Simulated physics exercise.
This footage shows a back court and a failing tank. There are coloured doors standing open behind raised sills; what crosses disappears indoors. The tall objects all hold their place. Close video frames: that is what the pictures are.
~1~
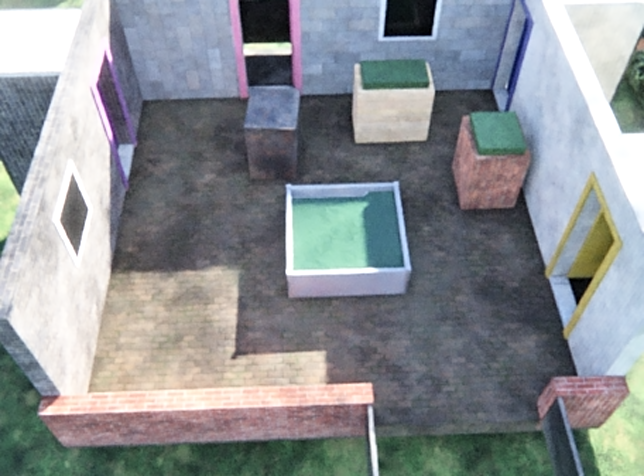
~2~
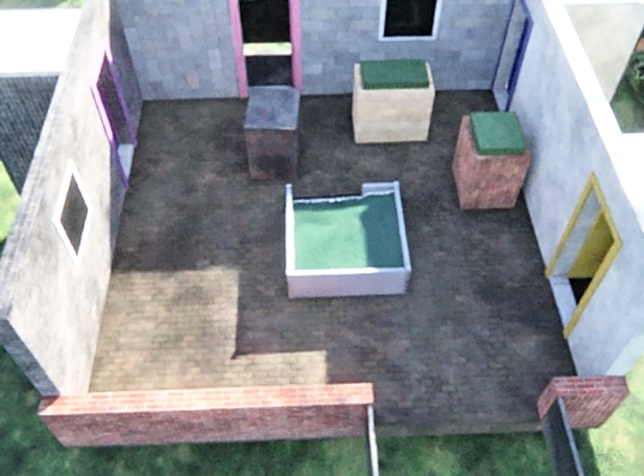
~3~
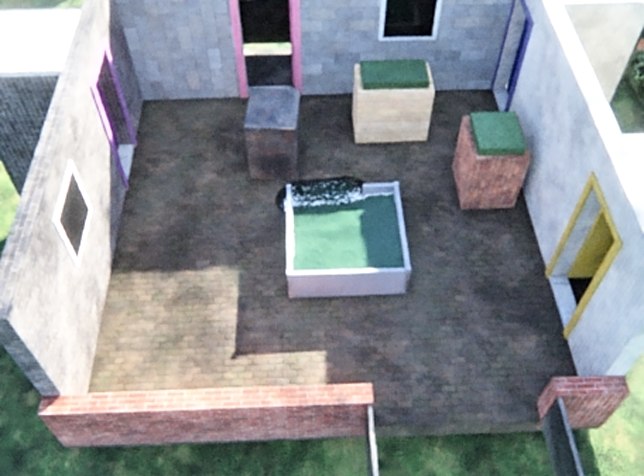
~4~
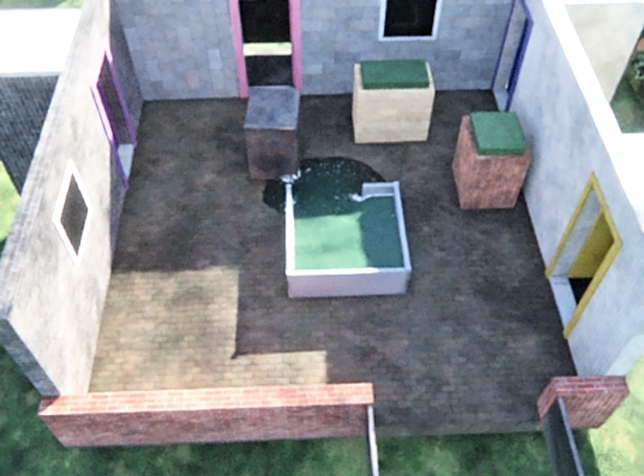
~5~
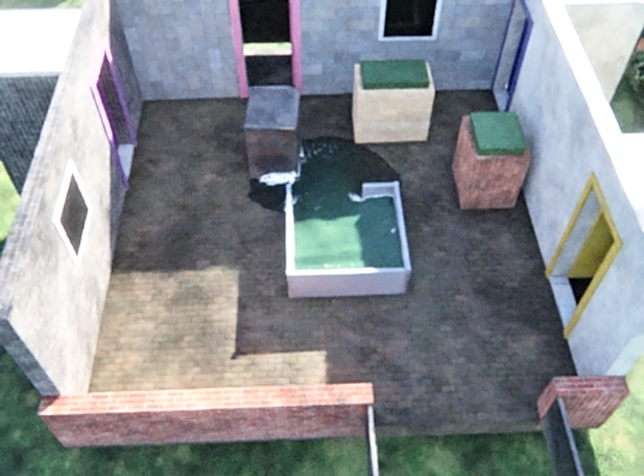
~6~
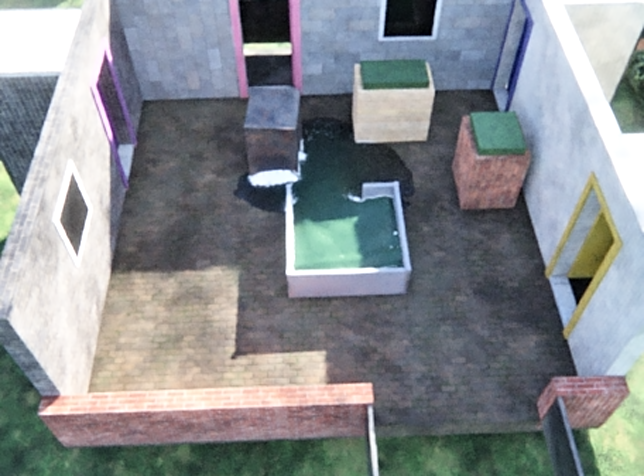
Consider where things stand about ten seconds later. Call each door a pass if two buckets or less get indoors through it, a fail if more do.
Purple door: Pass, yellow door: Pass, pink door: Fail, blue door: Fail.
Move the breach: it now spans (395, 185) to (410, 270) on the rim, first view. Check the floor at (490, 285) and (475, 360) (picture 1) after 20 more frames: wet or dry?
Order as given: Inundated, then inundated.
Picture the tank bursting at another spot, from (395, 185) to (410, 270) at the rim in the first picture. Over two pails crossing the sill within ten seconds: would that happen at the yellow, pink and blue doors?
My reading: Yellow floods; pink is under; blue stays under.
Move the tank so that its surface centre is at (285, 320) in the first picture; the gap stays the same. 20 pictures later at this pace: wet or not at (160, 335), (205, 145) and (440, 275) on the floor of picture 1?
Going through the three spots in turn: Stays untouched, gets wet, stays untouched.
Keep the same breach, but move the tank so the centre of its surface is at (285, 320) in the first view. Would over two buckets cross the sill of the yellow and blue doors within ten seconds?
One at a time: Yellow door stays within the limit; blue door stays within the limit.
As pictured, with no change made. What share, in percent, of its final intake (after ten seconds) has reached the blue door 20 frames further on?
Estimate: Some 25 per cent.
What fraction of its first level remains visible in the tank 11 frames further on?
Somewhere near 42 %, give or take.
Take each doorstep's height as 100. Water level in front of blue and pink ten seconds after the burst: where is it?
The first comes to about 70 percent, the second to about 110 percent.
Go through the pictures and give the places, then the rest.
In the first picture, still water in the water tank at (345, 230).
In the second picture, water pours out on the water tank's far side and has run to a hidden place.
In the third picture, water pours out on the water tank's far side and has run to a hidden place.
In the fourth picture, water pours out on the water tank's far side and has run to (342, 160).
In the fifth picture, water pours out on the water tank's far side and has run to (337, 141).
In the sixth picture, water pours out on the water tank's far side and has run to (332, 122).
A moment on, water covers 15 % of the floor; the purple door not reached, the yellow door not reached, the pink door under two buckets in, the blue door not reached.
Next, water covers 30 % of the floor; the purple door wet at the sill, nothing in, the yellow door not reached, the pink door under two buckets in, the blue door not reached.
Then, water covers 45 % of the floor; the purple door under two buckets in, the yellow door not reached, the pink door over two buckets in, the blue door under two buckets in.
Later, water covers 55 % of the floor; the purple door under two buckets in, the yellow door not reached, the pink door over two buckets in, the blue door over two buckets in.
In the end, water covers 75 % of the floor; the purple door under two buckets in, the yellow door not reached, the pink door over two buckets in, the blue door over two buckets in.
